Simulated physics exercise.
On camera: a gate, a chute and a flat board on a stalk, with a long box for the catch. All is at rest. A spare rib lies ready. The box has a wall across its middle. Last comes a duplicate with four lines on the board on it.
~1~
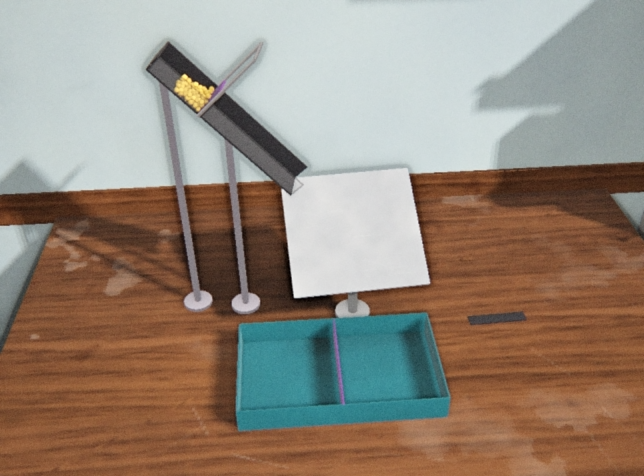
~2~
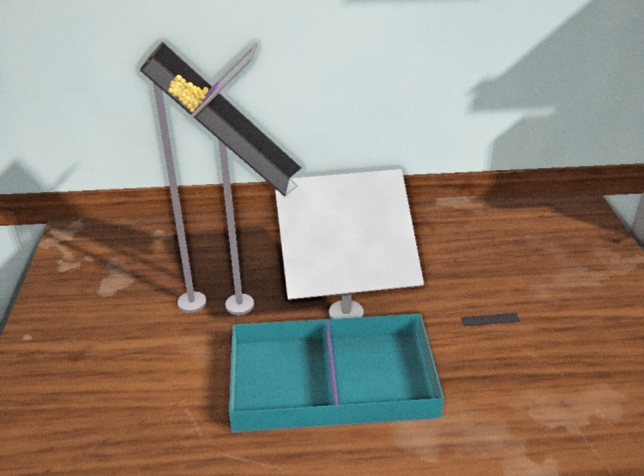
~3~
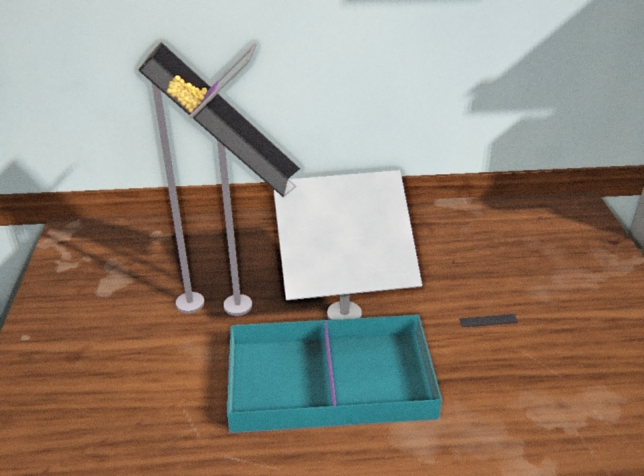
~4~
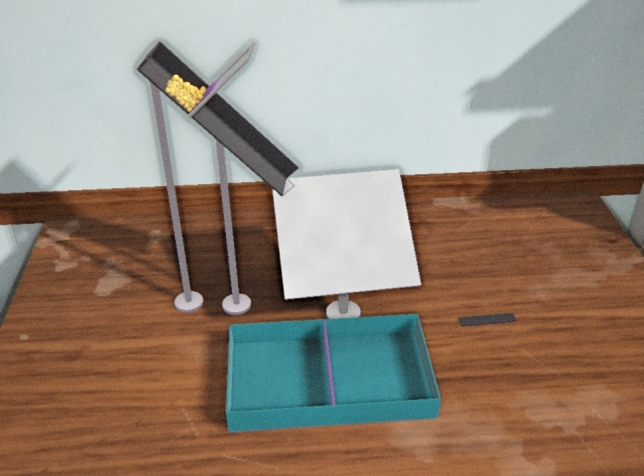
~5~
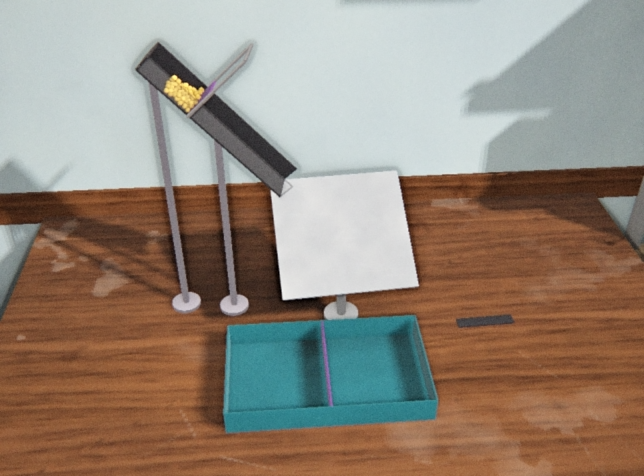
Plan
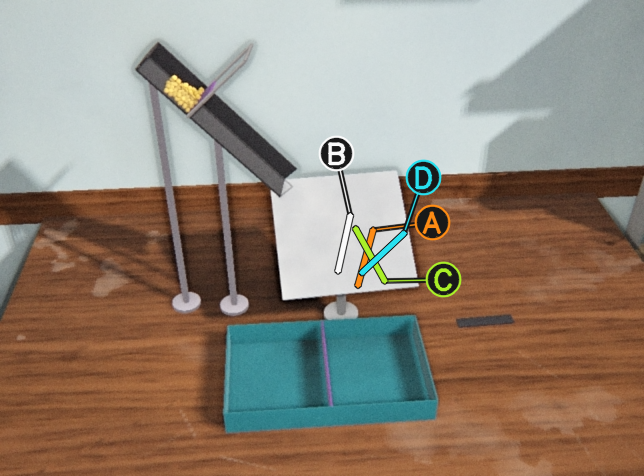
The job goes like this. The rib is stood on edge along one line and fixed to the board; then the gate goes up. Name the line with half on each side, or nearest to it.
Go for B.
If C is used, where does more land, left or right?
Right.
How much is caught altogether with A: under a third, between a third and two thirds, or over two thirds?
Over two thirds.
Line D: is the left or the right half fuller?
Right.
On the marked copy, line A from (373, 229) to (357, 285); line B from (350, 215) to (338, 271); line C from (355, 228) to (384, 281); line D from (404, 233) to (362, 272).
If A is chosen, of what is caught, a small share in the left half, all but a few in the right.
If B is chosen, of what is caught, close to half in the left half, close to half in the right.
If C is chosen, of what is caught, only a few in the left half, all but a few in the right.
If D is chosen, of what is caught, only a few in the left half, all but a few in the right.
